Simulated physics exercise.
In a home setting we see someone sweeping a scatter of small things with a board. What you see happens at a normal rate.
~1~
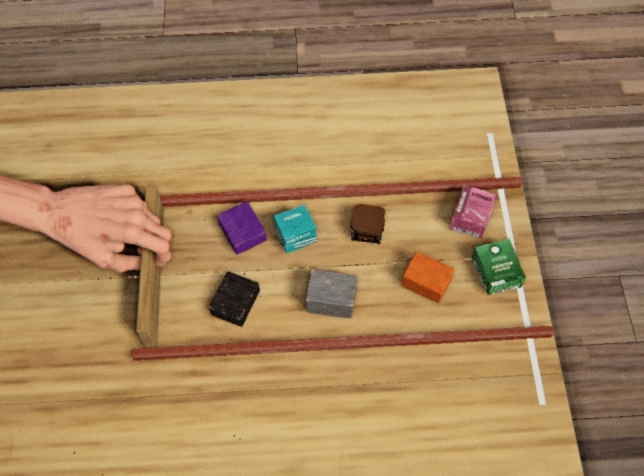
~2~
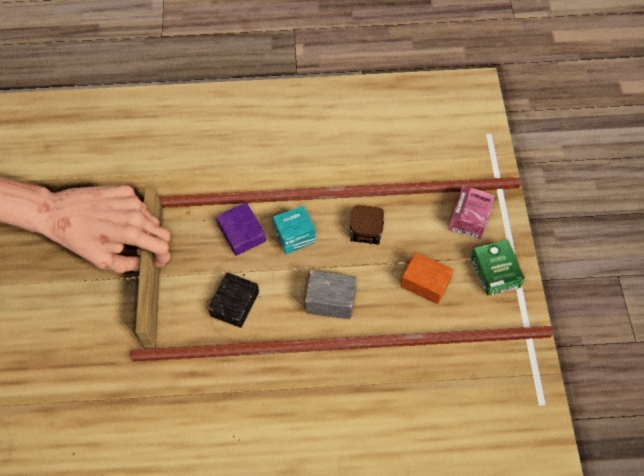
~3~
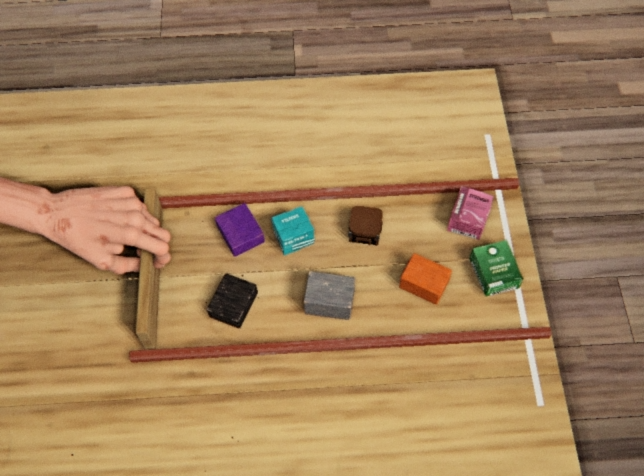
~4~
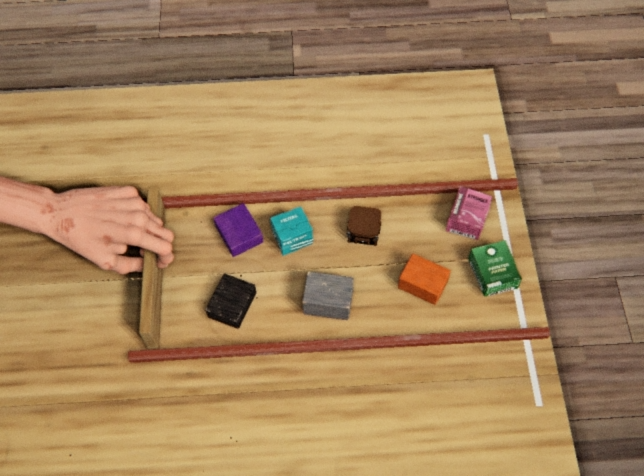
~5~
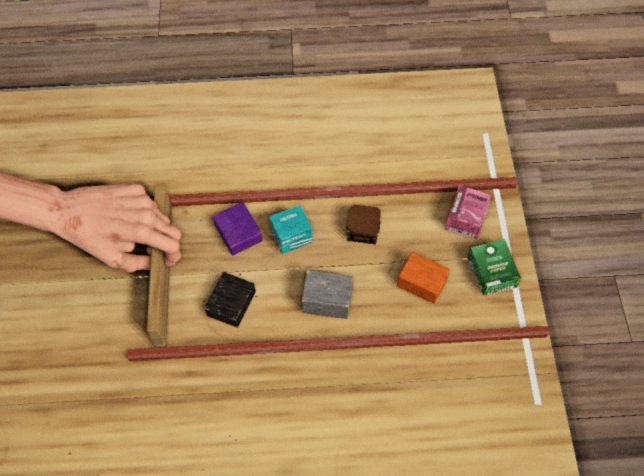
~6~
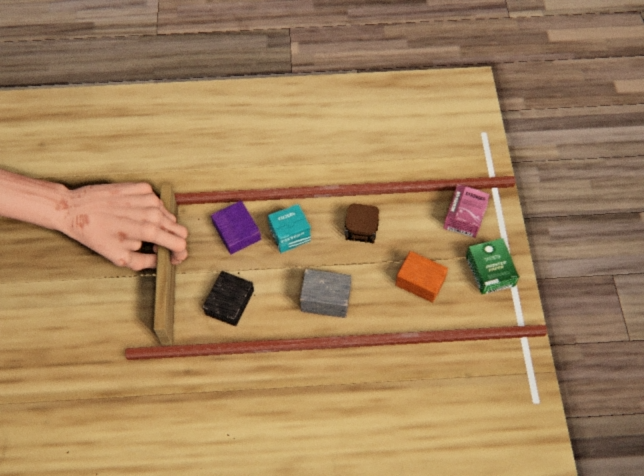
On a pale wooden tabletop above a plank floor, seen from high up, a hand at the left holds an upright wooden board between two reddish rails. Purple, turquoise, brown and pink items lie above black, grey, orange and green ones, the last two pairs nearing white tape at right. The hand rests, then slides the board slightly right, touching nothing, as the view drifts very faintly.
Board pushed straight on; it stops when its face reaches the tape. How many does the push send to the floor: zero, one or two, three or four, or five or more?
From what I see, the table loses at least five of them.
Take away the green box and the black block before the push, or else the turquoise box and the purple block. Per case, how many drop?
Result: 4, then 4.
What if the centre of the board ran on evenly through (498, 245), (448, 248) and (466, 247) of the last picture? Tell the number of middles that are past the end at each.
It would be 6, 4 and 4.
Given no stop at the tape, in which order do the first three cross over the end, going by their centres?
First the green box, then the pink box, then the orange block.
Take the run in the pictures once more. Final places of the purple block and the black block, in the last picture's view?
About (520, 218), and about (532, 277).
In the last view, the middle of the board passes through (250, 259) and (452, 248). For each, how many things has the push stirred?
I get 3 at the one place and 8 at the other.
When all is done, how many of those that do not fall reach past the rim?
I make it 2.
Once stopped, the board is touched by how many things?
Total: 2.
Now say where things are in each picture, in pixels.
In the first frame, green box (498, 267); pink box (473, 212); orange block (428, 277); board (151, 265); tape (514, 256).
In the second frame, pink box (472, 213); grey block (331, 295).
In the third frame, orange block (425, 279); brown case (366, 226).
In the fourth frame, green box (495, 269); purple block (238, 230).
In the fifth frame, pink box (468, 212); turquoise box (291, 230).
In the sixth frame, green box (492, 266); pink box (467, 211); orange block (422, 277); board (167, 263); tape (507, 255).
Soon after, none off yet; green box at rest near (492, 266); pink box at rest near (467, 211); orange block at rest near (422, 277).
Then, none off yet; green box tipped a little near (545, 254); pink box moved about its own width near (514, 204); orange block moved well along near (506, 261).
At rest, the number that fall off is five or more; fallen, turquoise box, grey block, brown case, orange block, pink box and green box.
